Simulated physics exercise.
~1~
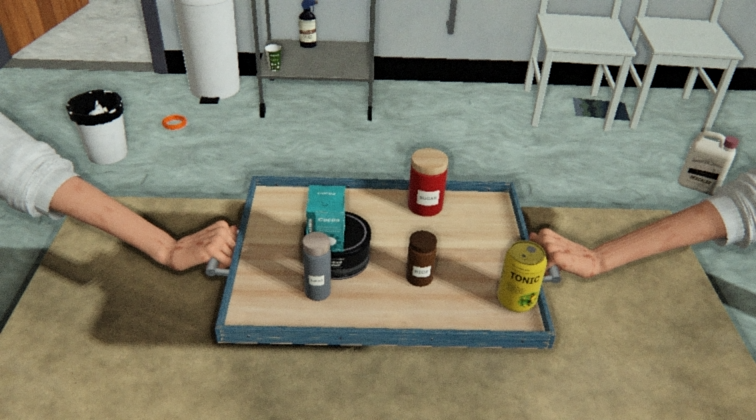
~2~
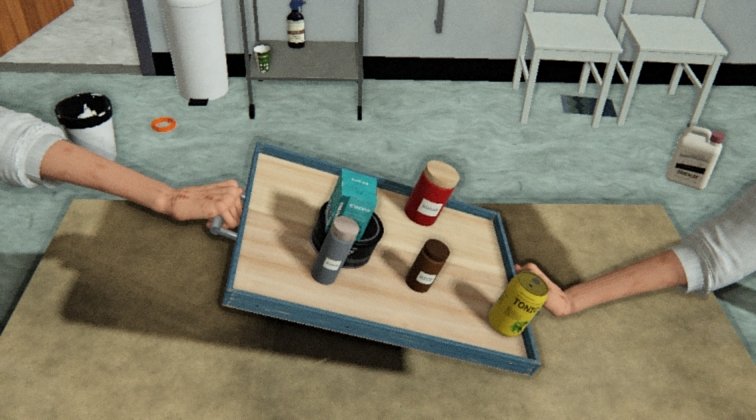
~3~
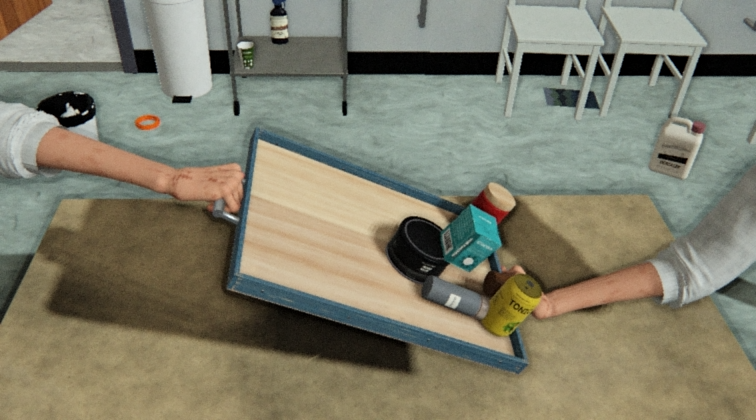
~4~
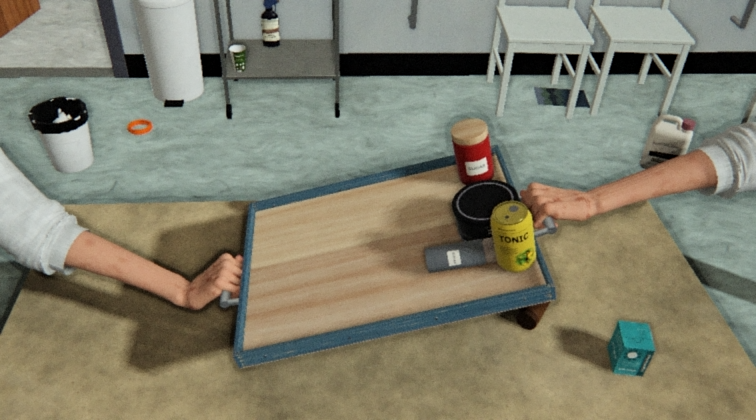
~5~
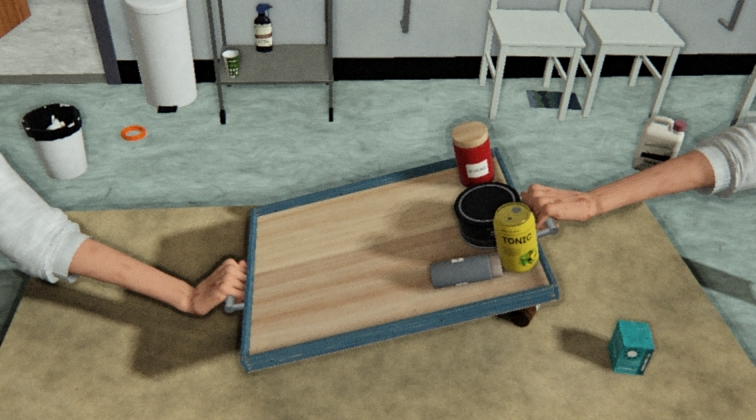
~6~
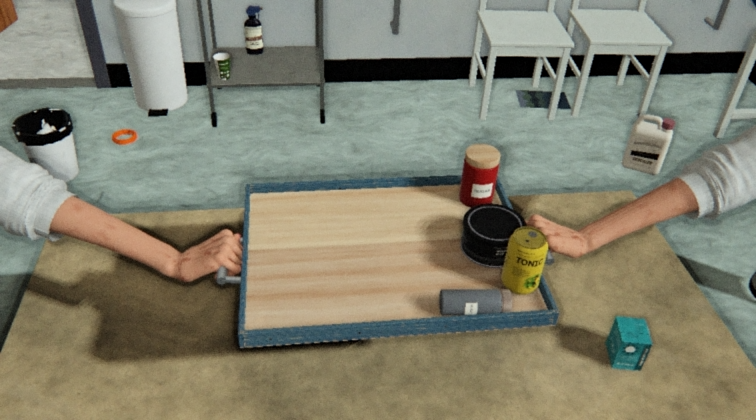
On a table, two hands tilt a tray both ways, spilling two items before levelling it.
